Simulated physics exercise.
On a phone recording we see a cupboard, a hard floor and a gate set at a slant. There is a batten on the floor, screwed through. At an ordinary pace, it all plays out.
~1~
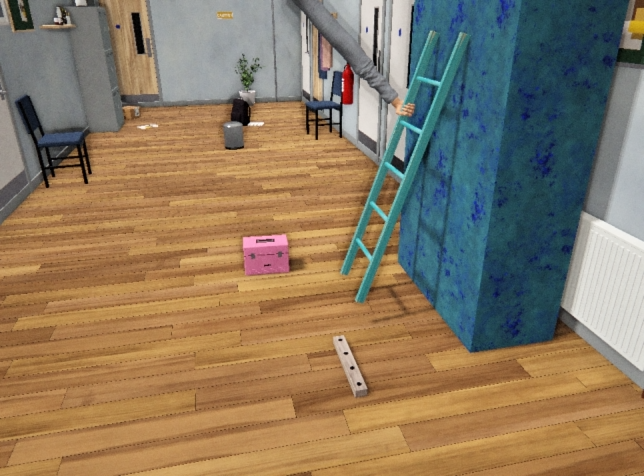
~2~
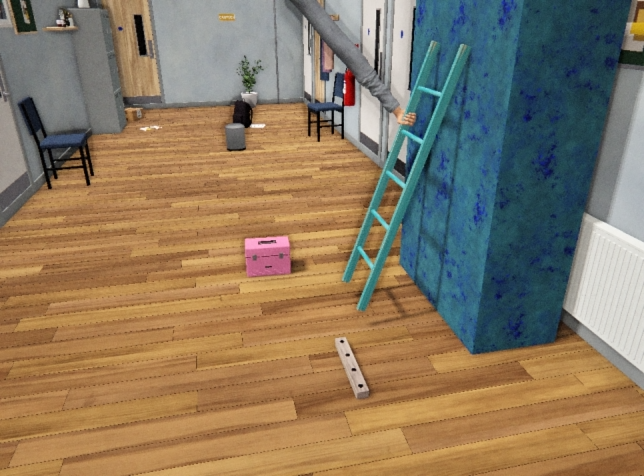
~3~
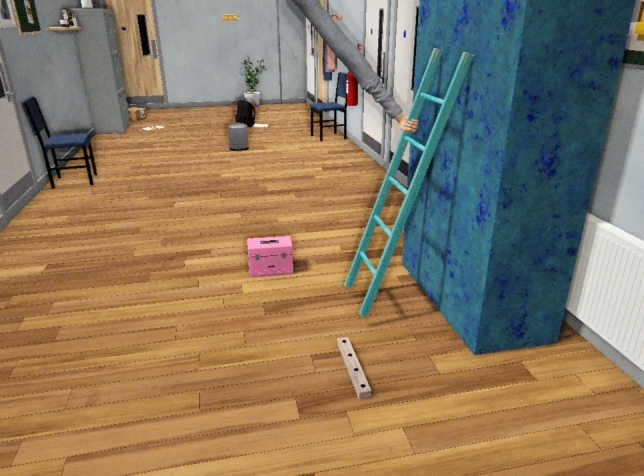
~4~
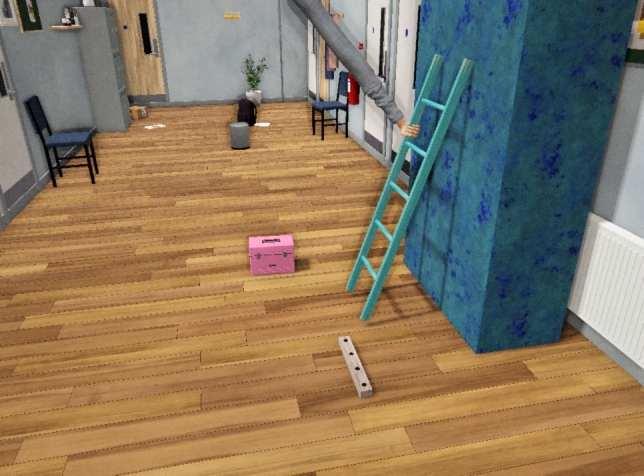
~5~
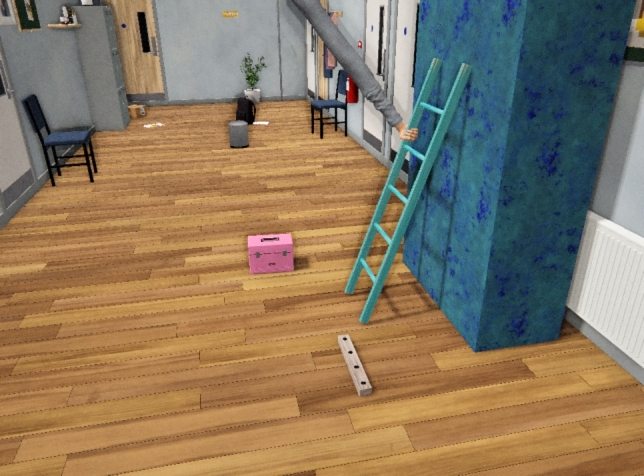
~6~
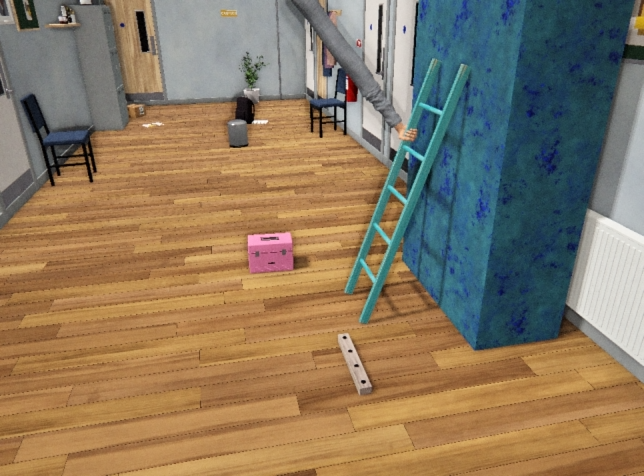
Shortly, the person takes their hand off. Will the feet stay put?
Yes.
Then, 0.88 s later than the last frame, turquoise gate at rest near (399, 196).
When it is over, the turquoise gate stays up, near (399, 196); the rest as before.
